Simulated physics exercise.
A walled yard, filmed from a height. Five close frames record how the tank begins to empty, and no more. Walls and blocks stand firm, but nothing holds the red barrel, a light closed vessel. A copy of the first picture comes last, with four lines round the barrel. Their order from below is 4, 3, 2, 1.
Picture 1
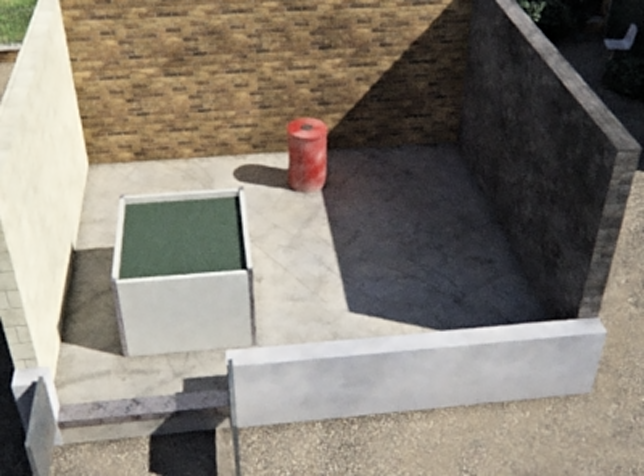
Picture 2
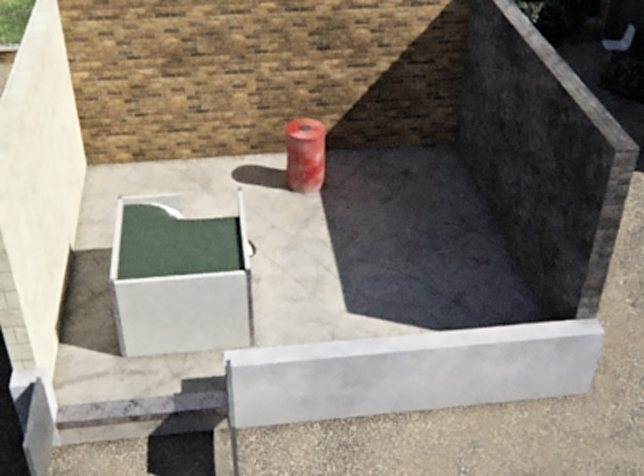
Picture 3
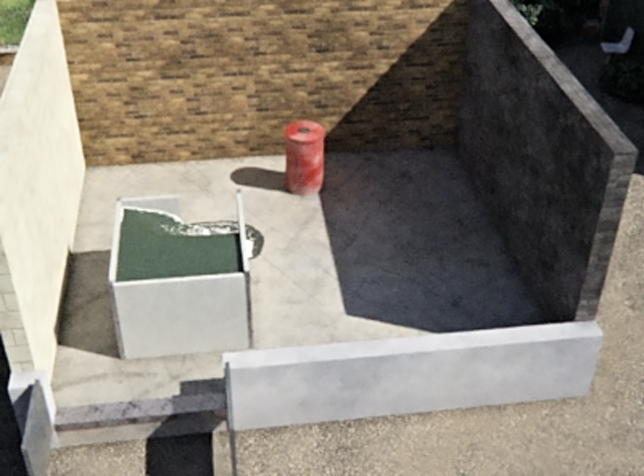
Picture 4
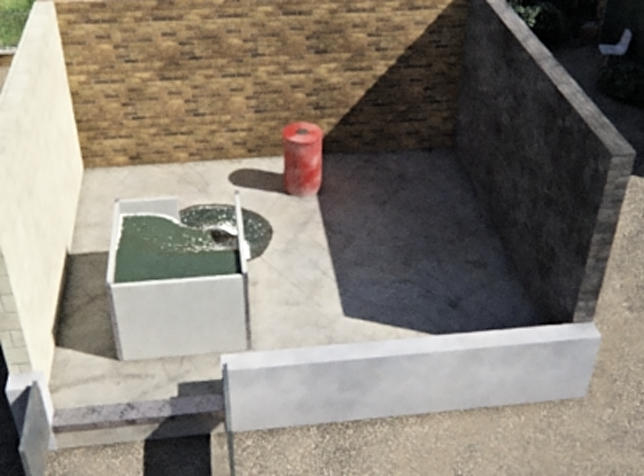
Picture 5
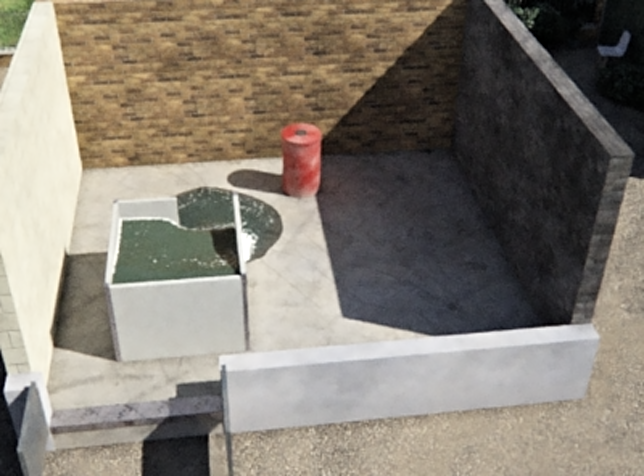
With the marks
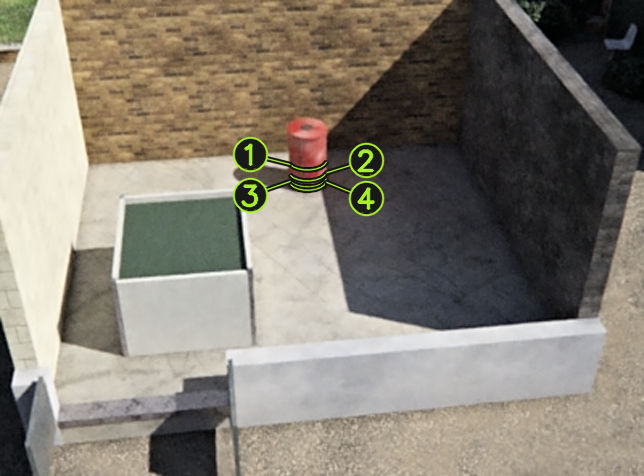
In a walled yard seen from above, dark green liquid in a pale open-topped tank drops at the back right corner, and a foaming, dark pool spreads across the paving behind it towards a standing red barrel.
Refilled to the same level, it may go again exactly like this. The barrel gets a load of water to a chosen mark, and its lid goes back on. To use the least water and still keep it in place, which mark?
Go for 1.
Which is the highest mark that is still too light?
That would be 2.
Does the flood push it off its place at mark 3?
Yes, it does.
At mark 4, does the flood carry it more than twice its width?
Yes, clearly.
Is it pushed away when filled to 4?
Yes.
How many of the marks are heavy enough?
One.
In lime, 1 at (309, 169); 2 at (309, 180); 3 at (309, 186); 4 at (309, 190); from the bottom up 4, 3, 2, 1.
If 1 is chosen, it does not move.
If 2 is chosen, it is pushed about twice its own width away.
If 3 is chosen, it is pushed about 6 times its own width away.
If 4 is chosen, it is pushed about 7 times its own width away.
